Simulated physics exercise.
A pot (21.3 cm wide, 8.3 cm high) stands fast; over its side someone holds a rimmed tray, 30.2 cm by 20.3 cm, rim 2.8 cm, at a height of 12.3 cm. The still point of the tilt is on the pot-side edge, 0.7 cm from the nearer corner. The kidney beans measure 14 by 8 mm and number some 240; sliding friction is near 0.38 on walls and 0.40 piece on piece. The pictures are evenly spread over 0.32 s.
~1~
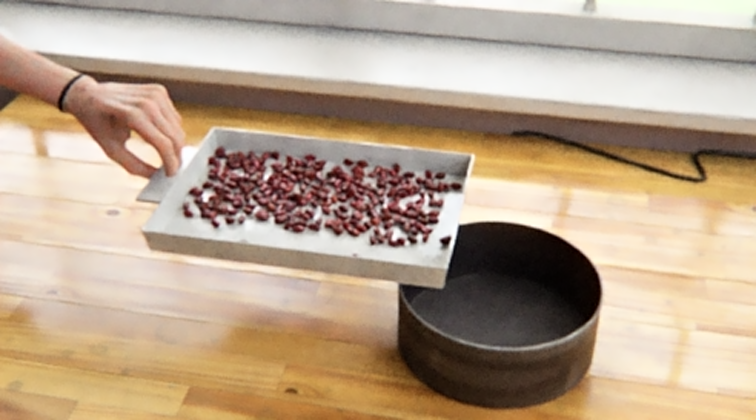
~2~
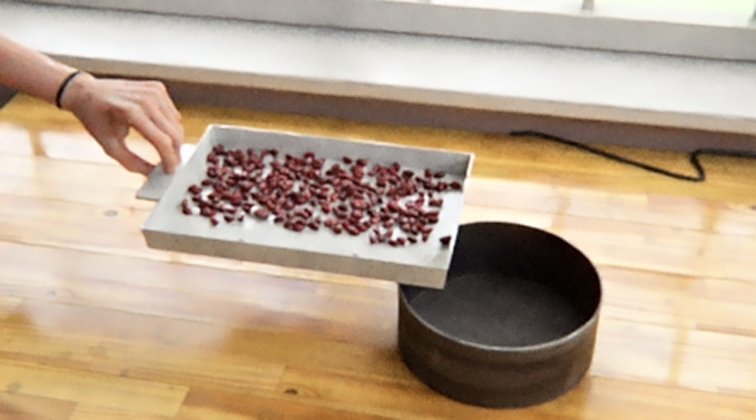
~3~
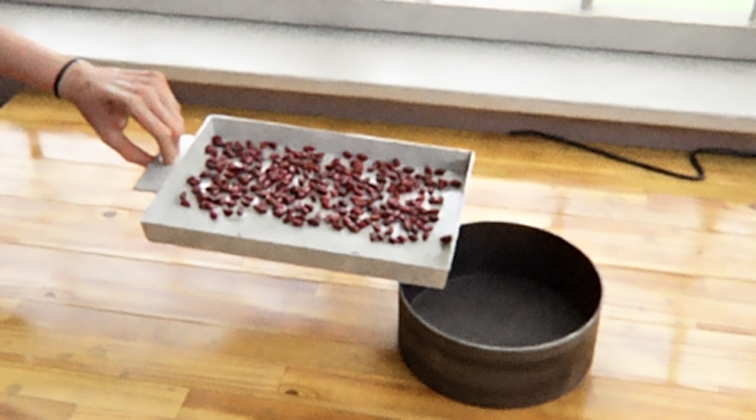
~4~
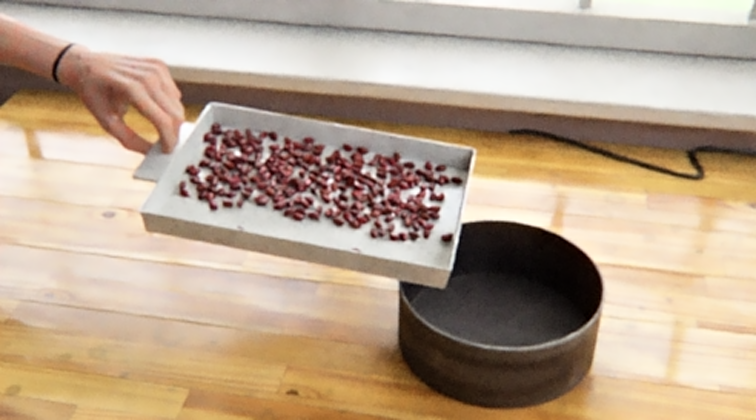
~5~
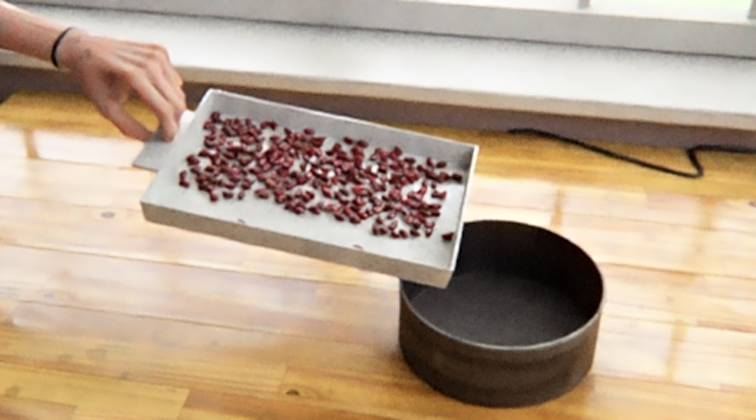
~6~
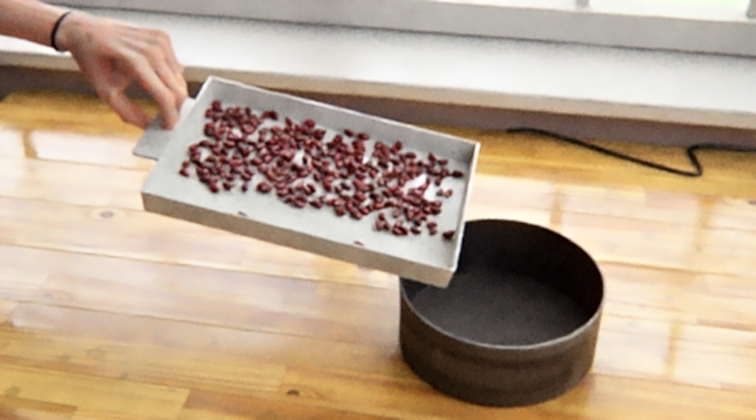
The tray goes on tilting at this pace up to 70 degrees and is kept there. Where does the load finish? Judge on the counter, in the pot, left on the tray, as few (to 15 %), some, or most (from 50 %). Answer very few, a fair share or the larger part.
Counter: Very few, pot: A fair share, tray: The larger part.
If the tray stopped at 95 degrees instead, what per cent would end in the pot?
In that case some 90 per cent.
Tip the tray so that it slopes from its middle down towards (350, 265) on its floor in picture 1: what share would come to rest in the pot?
Some 5 per cent.
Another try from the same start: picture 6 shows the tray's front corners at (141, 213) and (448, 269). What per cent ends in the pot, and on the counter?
Pot 0, counter 30.
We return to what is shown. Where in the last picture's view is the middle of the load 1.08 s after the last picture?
Around (447, 200).
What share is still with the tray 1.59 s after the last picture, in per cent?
Roughly 85 per cent.
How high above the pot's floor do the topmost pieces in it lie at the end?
About 1.5 cm.
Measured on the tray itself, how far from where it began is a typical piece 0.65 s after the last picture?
Some 9 cm.
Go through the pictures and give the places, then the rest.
Tray tilt 0 degrees, front corners at (147, 228) and (443, 265); middle of the pieces at (322, 195); pot at (500, 279), in the first frame.
Tray tilt 1 degrees, front corners at (145, 226) and (444, 265); middle of the pieces at (322, 194), in the second frame.
Tray tilt 3 degrees, front corners at (145, 219) and (445, 266); middle of the pieces at (321, 189), in the third frame.
Tray tilt 6 degrees, front corners at (144, 209) and (447, 266), lowest corner right front; middle of the pieces at (322, 182), in the fourth frame.
Tray tilt 8 degrees, front corners at (144, 199) and (449, 267), lowest corner right front; middle of the pieces at (322, 175), in the fifth frame.
Tray tilt 11 degrees, front corners at (145, 189) and (451, 267), lowest corner right front; middle of the pieces at (323, 168); pot at (502, 277), in the sixth frame.
Then, 0.65 s after the last picture, tilt 39 degrees; the tray holds 100 %, the pot 0 %.
Then, 1.08 s after the last picture, tilt 57 degrees; the tray holds 100 %, the pot 0 %.
Then, 1.59 s after the last picture, tilt 70 degrees; the tray holds 85 %, the pot 10 %.
In the end, counter 5 %, pot 30 %, tray 65 %.
